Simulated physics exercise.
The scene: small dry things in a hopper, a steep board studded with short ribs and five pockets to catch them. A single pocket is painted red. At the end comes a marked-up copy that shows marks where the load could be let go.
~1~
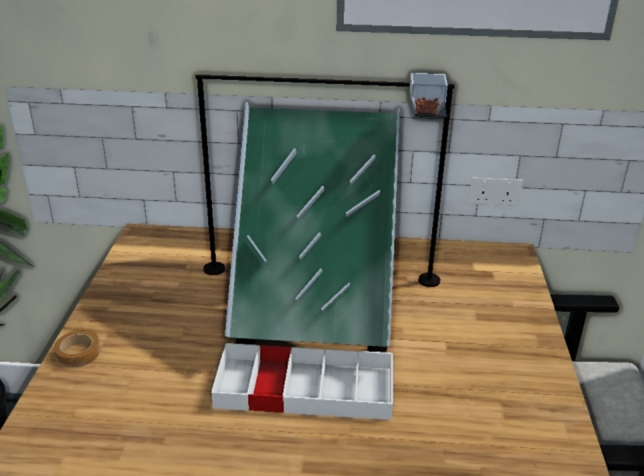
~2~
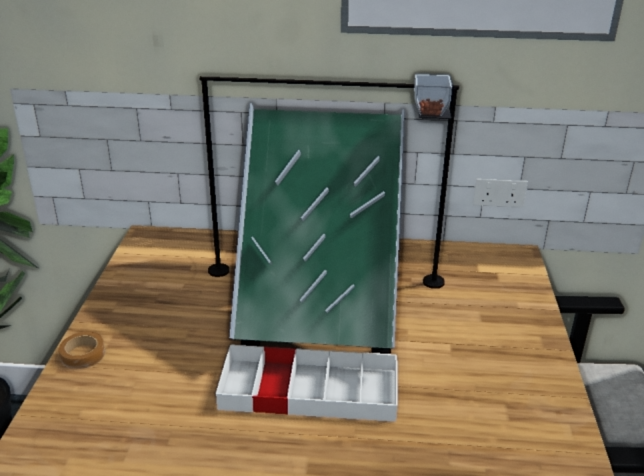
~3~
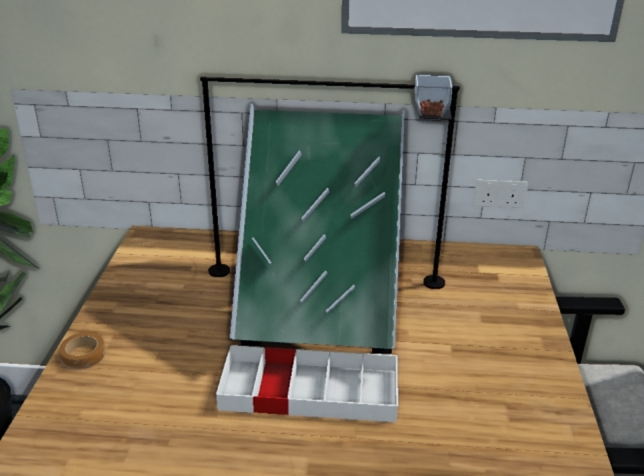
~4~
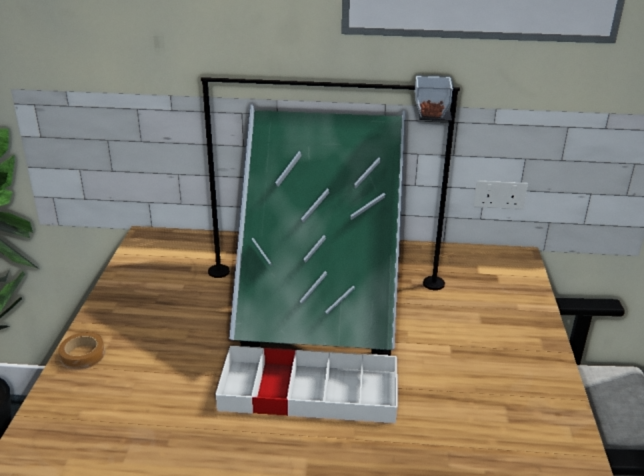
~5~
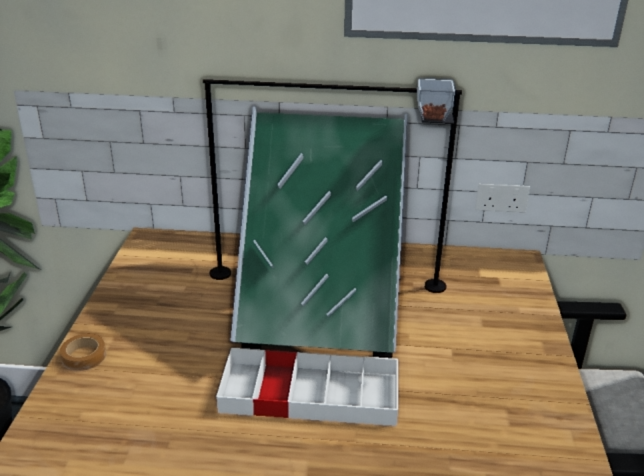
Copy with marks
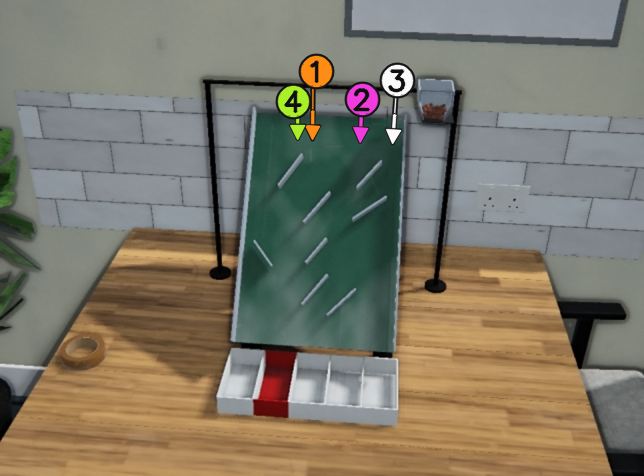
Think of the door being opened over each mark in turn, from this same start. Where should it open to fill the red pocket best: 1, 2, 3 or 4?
Use mark 1.
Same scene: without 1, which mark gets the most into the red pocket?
2.
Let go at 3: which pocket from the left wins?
The fifth.
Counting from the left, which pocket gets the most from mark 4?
The first from the left.
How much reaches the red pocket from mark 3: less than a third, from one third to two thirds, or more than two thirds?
Less than a third.
On the marked copy, mark 1 meets the board at (312, 134); mark 2 meets the board at (360, 137); mark 3 meets the board at (392, 138); mark 4 meets the board at (297, 134).
With 1, about two thirds in the red pocket, about a quarter in other pockets, a small part outside the box.
With 2, about half in the red pocket, about half in other pockets.
With 3, a small part in the red pocket, most in other pockets, a small part outside the box.
With 4, about a quarter in the red pocket, most in other pockets, a stray few outside the box.
